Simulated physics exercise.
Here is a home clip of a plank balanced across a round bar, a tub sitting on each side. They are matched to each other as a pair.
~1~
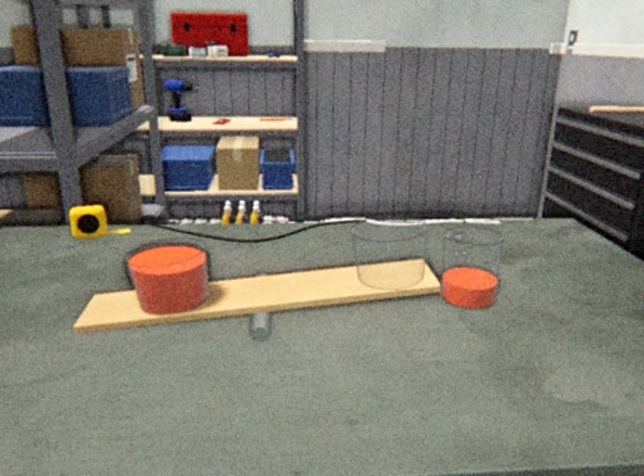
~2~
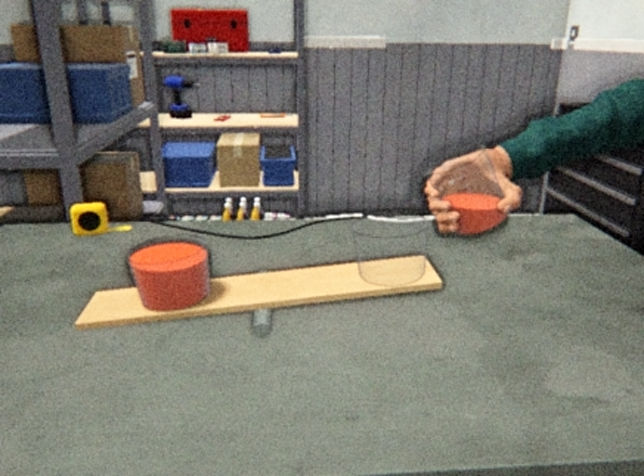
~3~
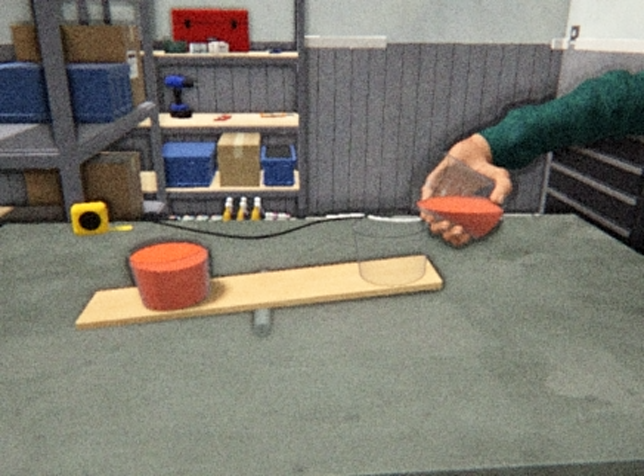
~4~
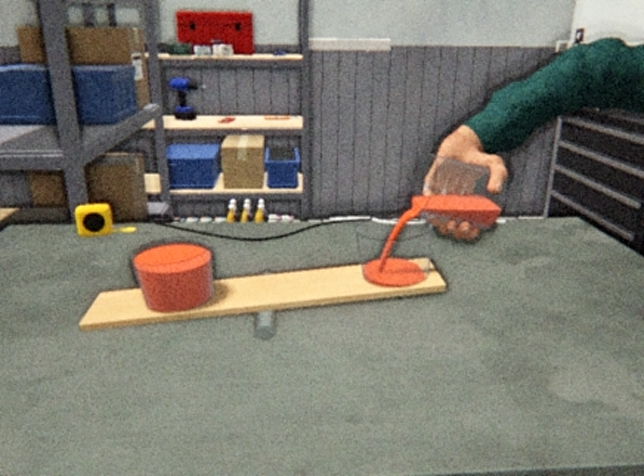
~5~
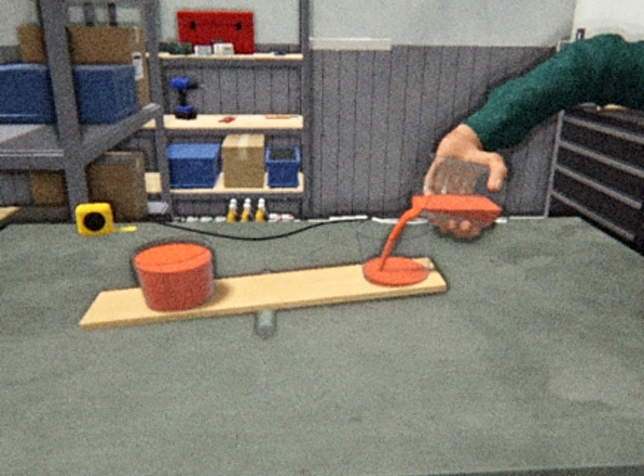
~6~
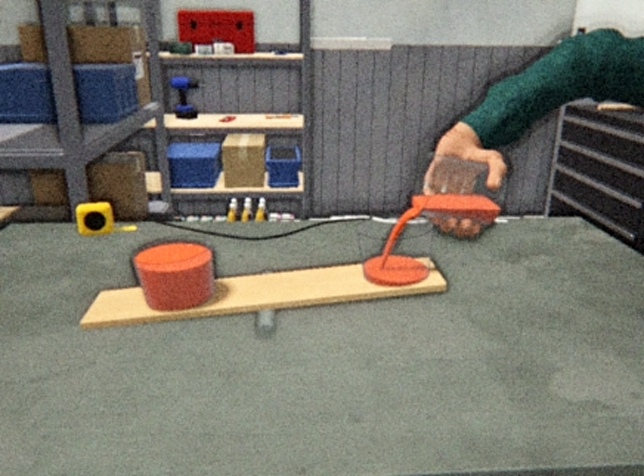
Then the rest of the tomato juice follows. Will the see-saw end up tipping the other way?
No.
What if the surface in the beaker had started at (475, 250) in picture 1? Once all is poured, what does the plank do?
Outcome for this fill: It swaps its tilt.
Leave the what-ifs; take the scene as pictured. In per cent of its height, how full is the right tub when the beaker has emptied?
I'd put it at some 30 per cent.
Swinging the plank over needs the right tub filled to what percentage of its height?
It turns at close to 45 in a hundred.
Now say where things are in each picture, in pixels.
In the first picture, nothing is moving yet; beaker (471, 266) about a quarter full; right tub (390, 251) empty, raised; left tub (171, 275) about three quarters full, on the low side.
In the second picture, the beaker is picked up; round bar (262, 328); right tub (391, 248) empty.
In the third picture, the beaker leans over the right tub; beaker (459, 196) tipped 60° with all of its load; right tub (391, 248) empty.
In the fourth picture, the tomato juice is flowing; round bar (265, 330); right tub nearly empty, surface at (396, 272); left tub about three quarters full, surface at (173, 258).
In the fifth picture, the tomato juice is flowing; beaker (458, 191) tipped 75° with about three quarters of its load; right tub (395, 250) nearly empty.
In the sixth picture, the tomato juice is flowing; round bar (266, 329); right tub nearly empty, surface at (396, 269); left tub about three quarters full, surface at (173, 257).
Next, the right tub is about a quarter full; the plank leans as before.
Finally, the right tub is about a quarter full; the plank leans as before.
